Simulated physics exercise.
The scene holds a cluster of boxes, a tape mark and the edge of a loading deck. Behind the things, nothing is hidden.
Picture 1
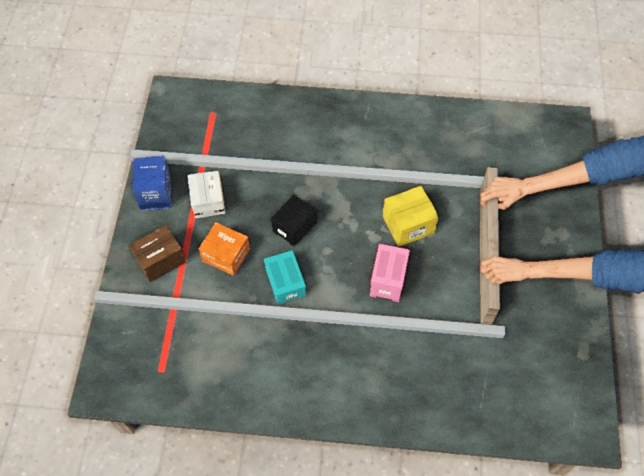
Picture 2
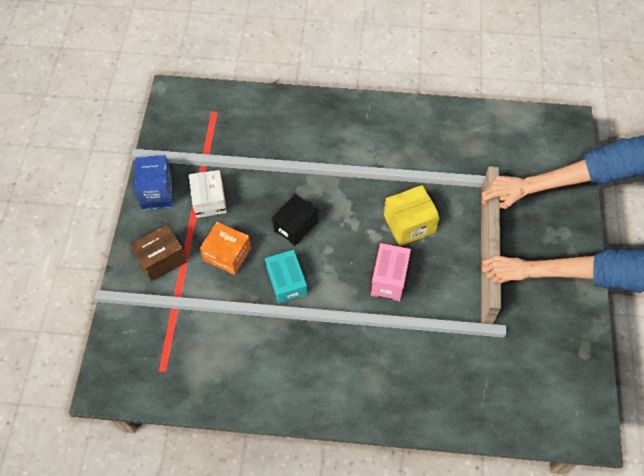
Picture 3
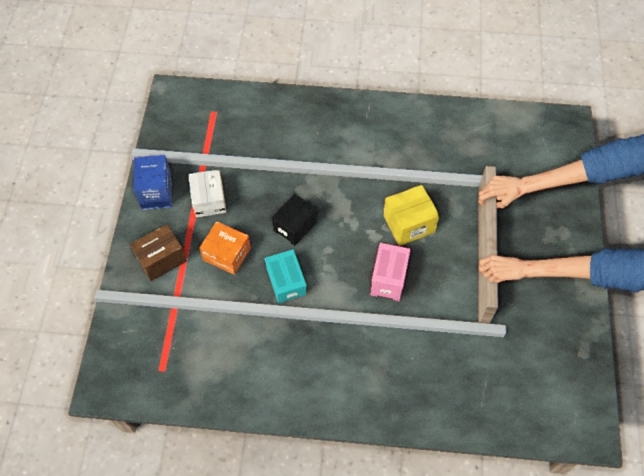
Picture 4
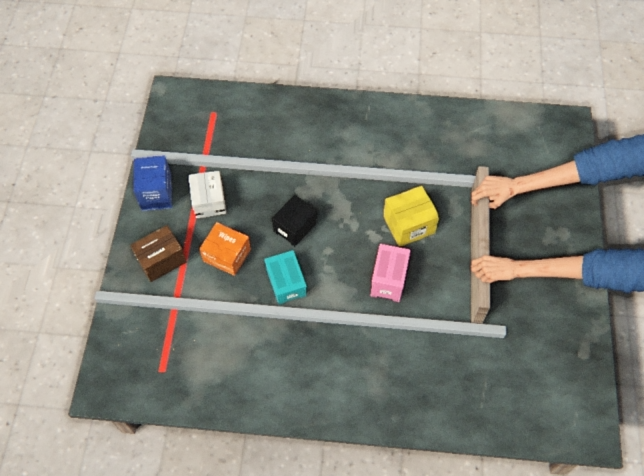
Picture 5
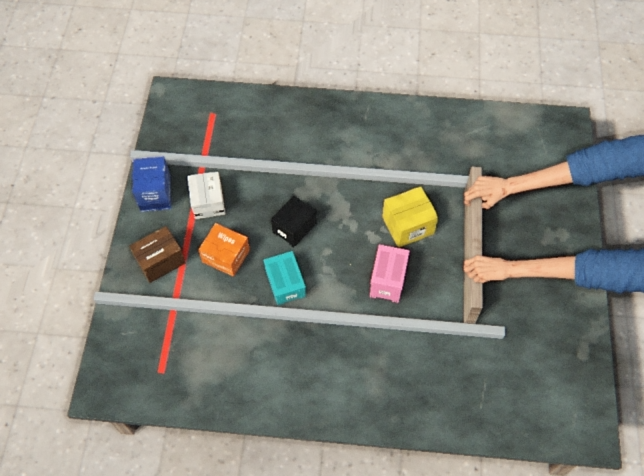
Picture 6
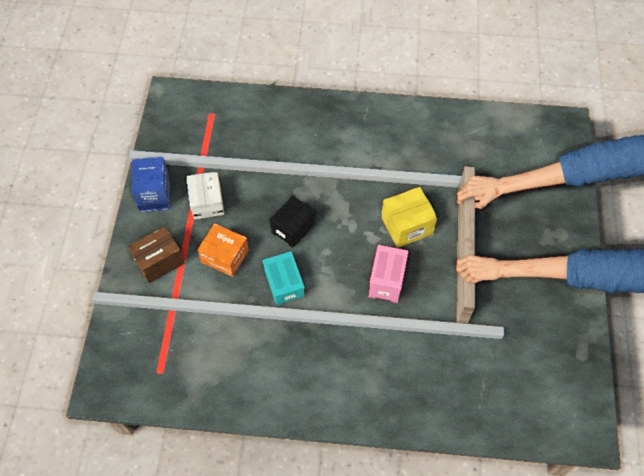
At the start, eight colourful boxes sit scattered between two rails on a dark tabletop, with a red tape line crossing near the left and two hands gripping a wooden plank at the right. The hands then slide the plank a short way left, still clear of the boxes, which stay in place.
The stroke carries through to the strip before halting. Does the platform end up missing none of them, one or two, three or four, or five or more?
Just one, or two at most, falls.
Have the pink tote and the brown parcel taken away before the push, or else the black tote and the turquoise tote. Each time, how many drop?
1 in the first case and 2 in the second.
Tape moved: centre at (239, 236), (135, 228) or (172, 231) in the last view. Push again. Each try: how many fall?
The counts would be 0, 6 and 3.
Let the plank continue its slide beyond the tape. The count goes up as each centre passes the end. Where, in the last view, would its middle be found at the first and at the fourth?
(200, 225) and (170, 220).
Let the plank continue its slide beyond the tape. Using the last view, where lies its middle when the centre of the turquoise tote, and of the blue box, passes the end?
The middle is at (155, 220) when it's the turquoise tote, and at (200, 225) when it's the blue box.
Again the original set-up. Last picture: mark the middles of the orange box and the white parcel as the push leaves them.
(114, 236) and (142, 180), approximately.
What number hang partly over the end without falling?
As for overhanging, the count is 1.
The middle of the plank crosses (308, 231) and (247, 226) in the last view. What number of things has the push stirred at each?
The number moved is 4 and then 7.
Soon after, none off yet; blue box at rest near (151, 184); brown parcel at rest near (157, 255); white parcel at rest near (206, 196).
After that, none off yet; blue box at rest near (151, 184); brown parcel displaced about its own width near (131, 259); white parcel displaced a little near (189, 186).
In the end, the number that fall off is one or two; gone, brown parcel and blue box.
